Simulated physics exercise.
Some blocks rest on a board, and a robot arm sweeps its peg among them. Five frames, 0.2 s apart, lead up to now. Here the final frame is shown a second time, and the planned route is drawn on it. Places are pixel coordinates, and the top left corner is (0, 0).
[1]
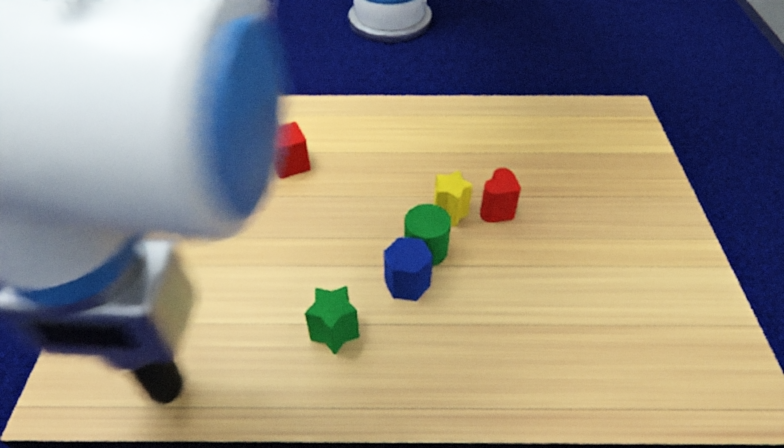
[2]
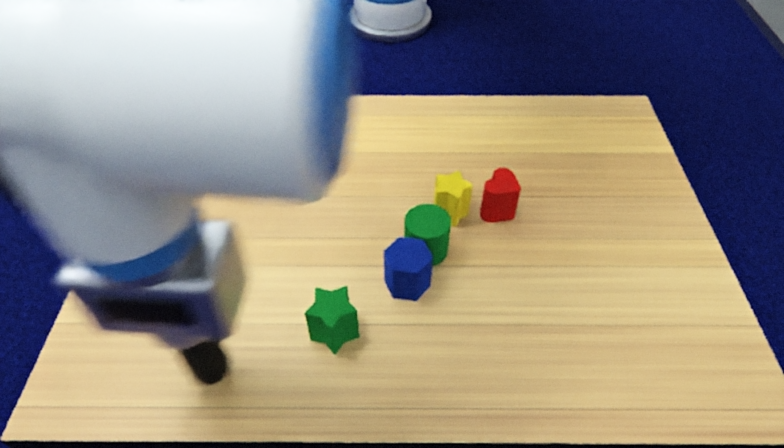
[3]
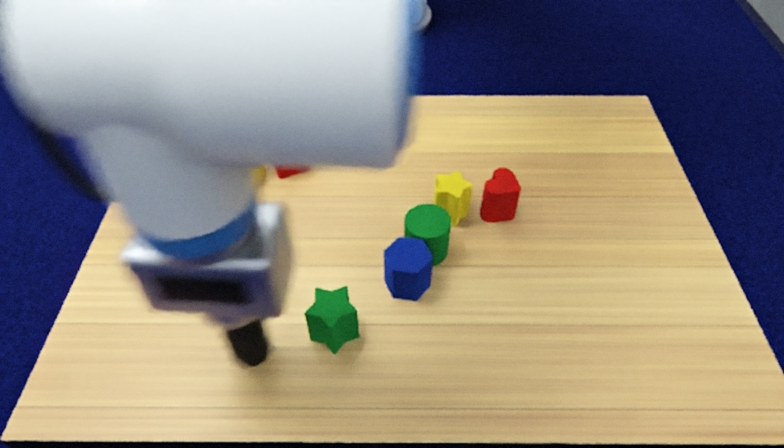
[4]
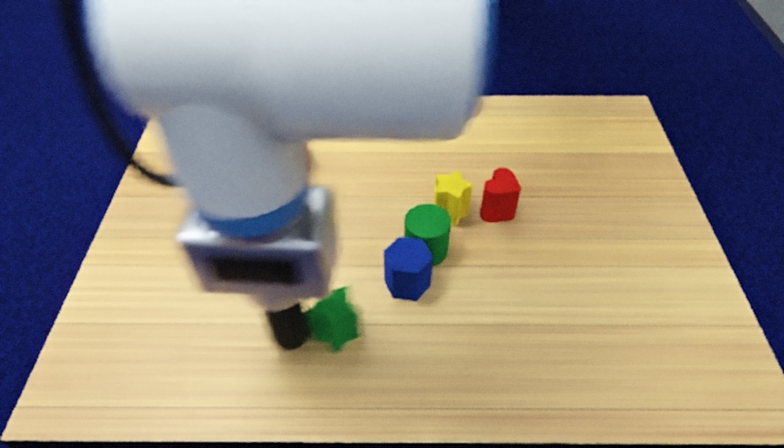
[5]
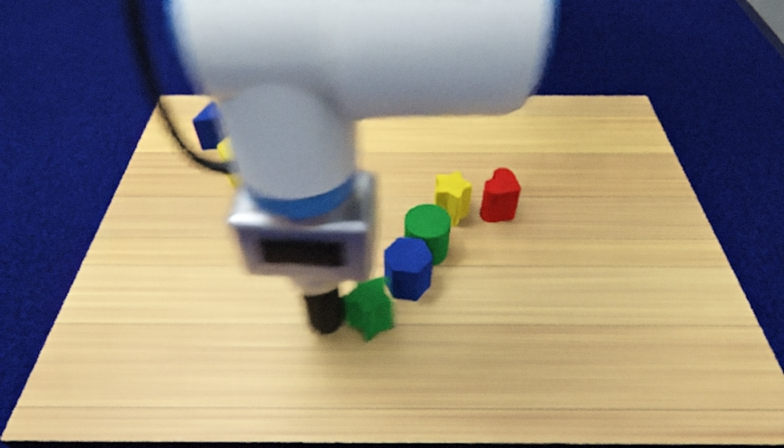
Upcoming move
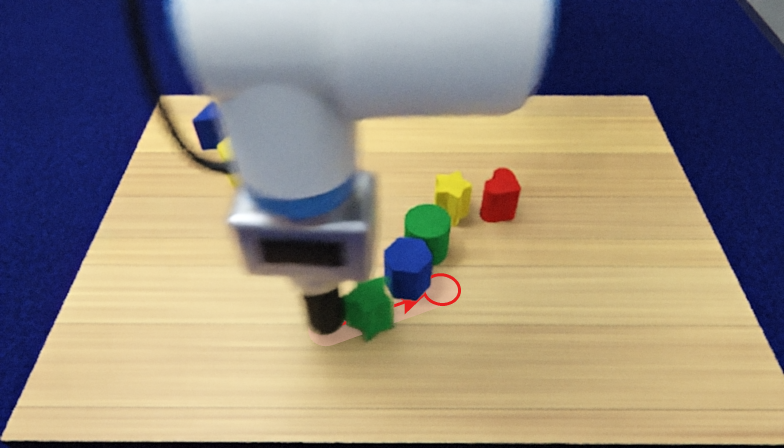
On a wooden board scattered with colored blocks, a white robot arm sweeps its black peg rightward and slightly away from the viewer, meets the green star, and pushes it a short way toward the blue hexagonal block.
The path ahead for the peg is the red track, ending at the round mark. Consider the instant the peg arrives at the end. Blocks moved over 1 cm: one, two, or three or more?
My forecast: 3 or more.
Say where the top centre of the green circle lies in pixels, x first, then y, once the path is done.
Around (433, 202).
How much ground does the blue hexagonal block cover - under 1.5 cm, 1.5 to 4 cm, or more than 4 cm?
Long: Over 4 cm.
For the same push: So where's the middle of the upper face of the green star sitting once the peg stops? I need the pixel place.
My best guess is (462, 289).
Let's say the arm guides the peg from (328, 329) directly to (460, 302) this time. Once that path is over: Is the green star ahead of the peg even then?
Final answer: Yes.
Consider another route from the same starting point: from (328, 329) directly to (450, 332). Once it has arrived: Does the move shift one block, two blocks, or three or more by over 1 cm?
I'd say one block gets moved.
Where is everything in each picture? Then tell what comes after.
Lower end of the peg at (166, 386), tops of blocks, green star at (331, 304), blue hexagonal block at (408, 254), green circle at (428, 220), yellow star at (453, 183), in the first frame.
Peg at (210, 367), blocks as before, in the second frame.
Peg at (252, 349), blocks as before, in the third frame.
Peg at (290, 333), blocks as before, in the fourth frame.
Peg at (326, 319), green star at (369, 292), blue hexagonal block at (408, 254), green circle at (428, 220), yellow star at (453, 183), in the fifth frame.
The drawn path runs straight from (328, 329) to (442, 289).
The first path, step by step. One third of the way, peg at (368, 304); green star at (412, 287), turned 25° clockwise; blue hexagonal block at (421, 250), turned 20° anticlockwise; green circle at (431, 215).
Two thirds of the way, peg at (407, 291); green star at (441, 288), turned 80° clockwise; blue hexagonal block at (435, 247), turned 55° anticlockwise; green circle at (431, 212).
At the end, peg at (443, 278); green star at (462, 289), turned 115° clockwise; blue hexagonal block at (457, 231), turned 95° anticlockwise; green circle at (433, 202); yellow star at (452, 180), turned 10° clockwise.
